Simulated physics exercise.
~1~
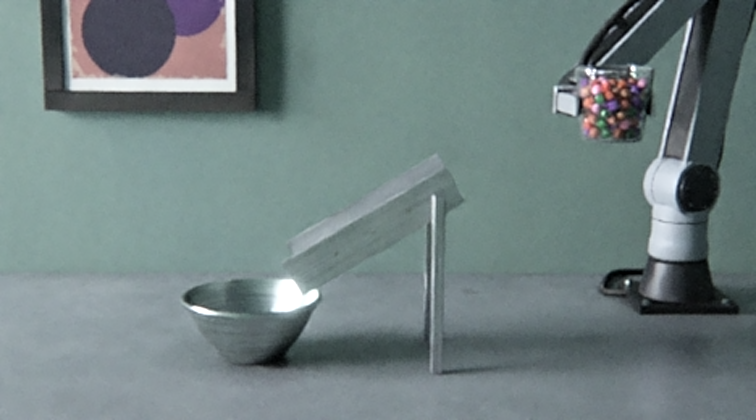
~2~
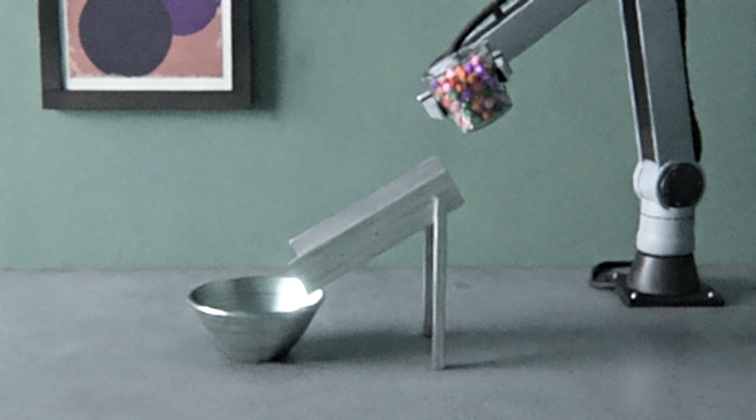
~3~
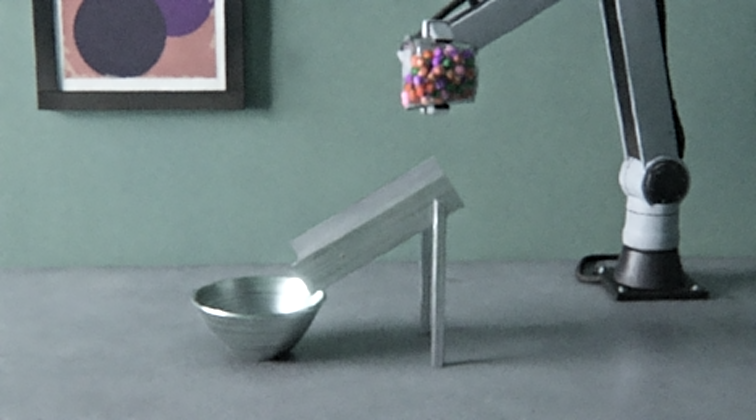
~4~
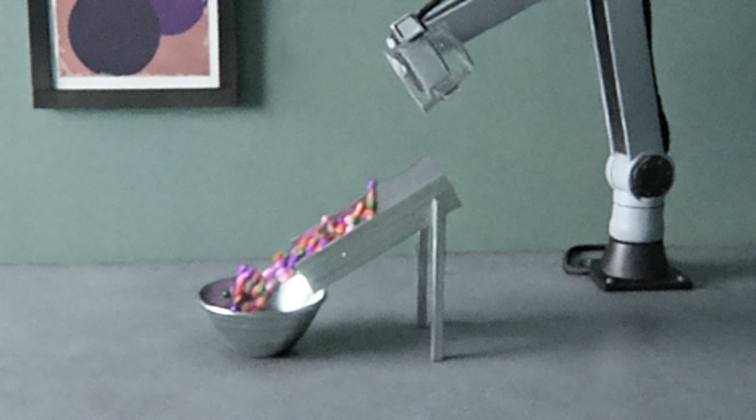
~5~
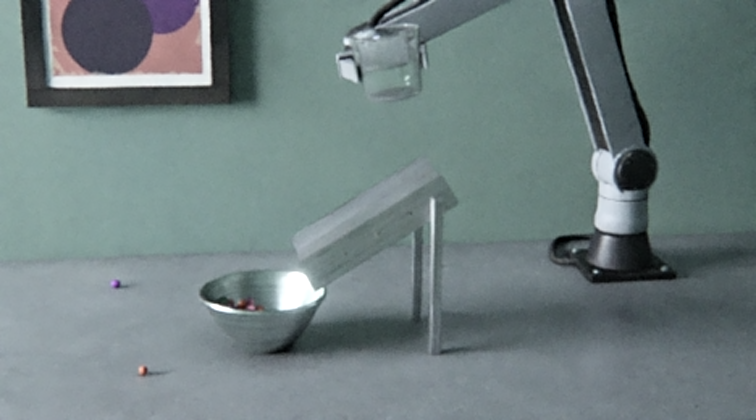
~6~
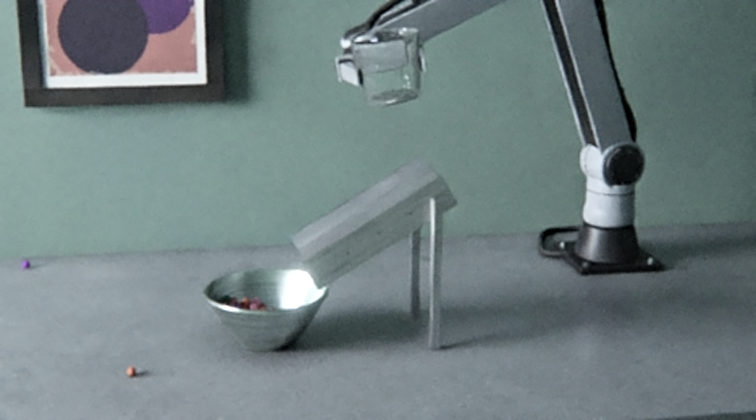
A robot arm tips colourful sweets down a chute into a bowl, leaving two outside.
